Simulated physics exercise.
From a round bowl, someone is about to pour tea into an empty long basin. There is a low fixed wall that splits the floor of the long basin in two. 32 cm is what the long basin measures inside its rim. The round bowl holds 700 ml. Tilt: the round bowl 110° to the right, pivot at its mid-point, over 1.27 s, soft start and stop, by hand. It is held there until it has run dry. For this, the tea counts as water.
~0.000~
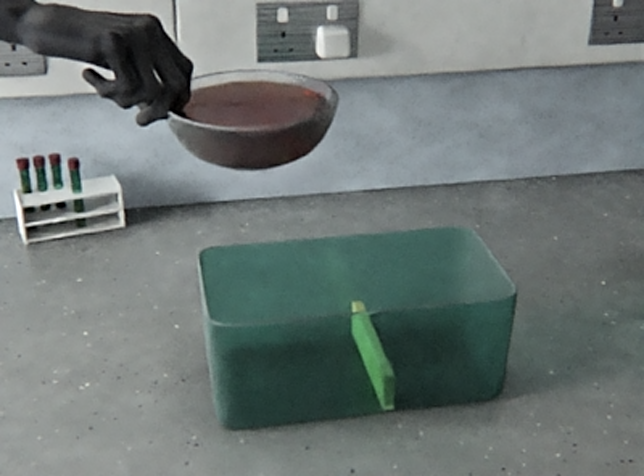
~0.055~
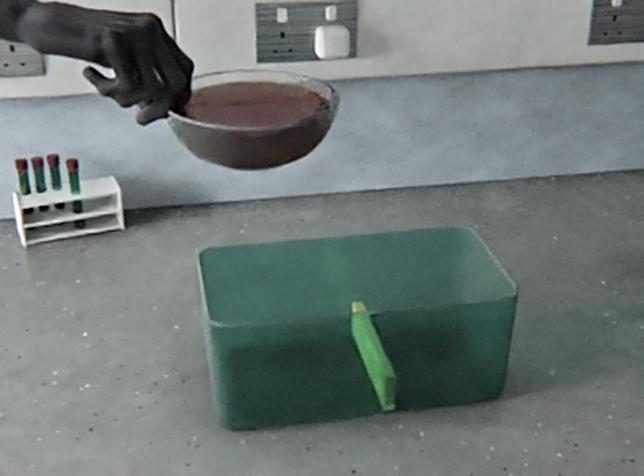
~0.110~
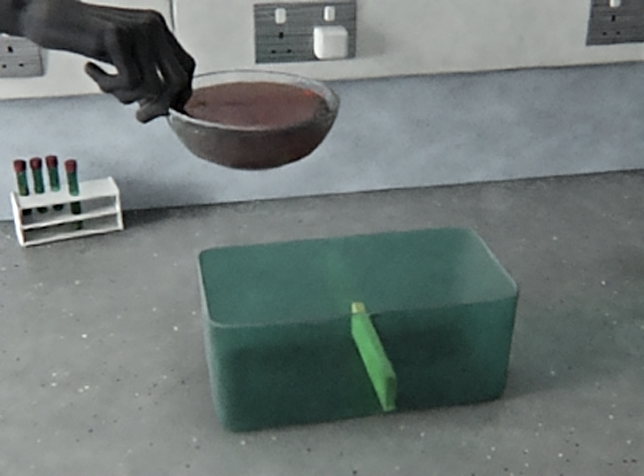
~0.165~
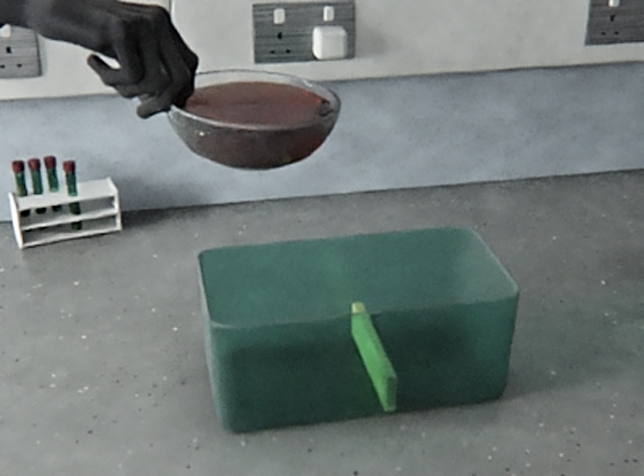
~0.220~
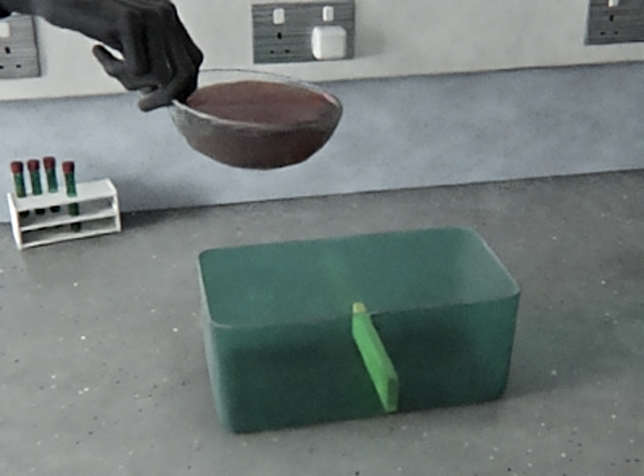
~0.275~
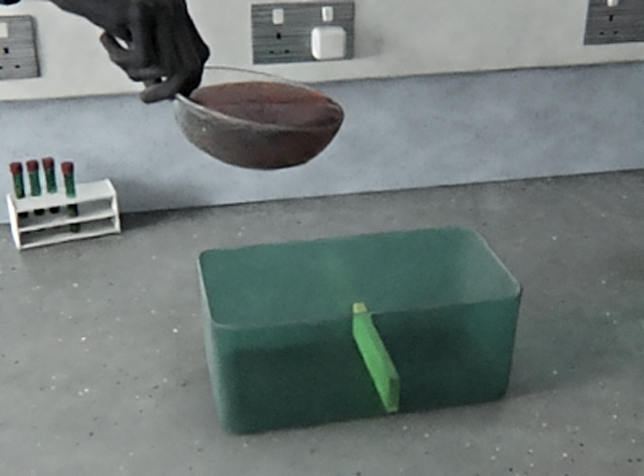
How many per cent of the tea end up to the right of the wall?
About 75 per cent.
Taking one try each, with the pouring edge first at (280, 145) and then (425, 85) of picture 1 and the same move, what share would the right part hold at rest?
I'd say 10 percent on the first go, 65 percent on the next.
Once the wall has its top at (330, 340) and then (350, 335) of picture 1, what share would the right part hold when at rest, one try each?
Roughly 90 per cent, then 85 per cent.
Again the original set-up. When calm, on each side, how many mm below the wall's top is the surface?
Near 36 mm for the left and near 16 mm for the right.
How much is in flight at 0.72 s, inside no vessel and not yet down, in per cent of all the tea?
Roughly 42 percent.
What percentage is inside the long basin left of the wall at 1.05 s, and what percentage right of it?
I'd put the left at some 24 and the right at some 74.
After 0.72 s the tilt is 67° and 23 per cent is still to pour, 3 is left of the wall and 33 right of it.
After 1.05 s the tilt is 102° and 0 per cent is still to pour, 23 is left of the wall and 74 right of it.
After 1.40 s the tilt is 110° and 0 per cent is still to pour, 24 is left of the wall and 75 right of it.
After 1.77 s the tilt is 110° and 0 per cent is still to pour, 24 is left of the wall and 75 right of it.
In the end 24 per cent lies left of the wall, 75 right of it and 1 outside.
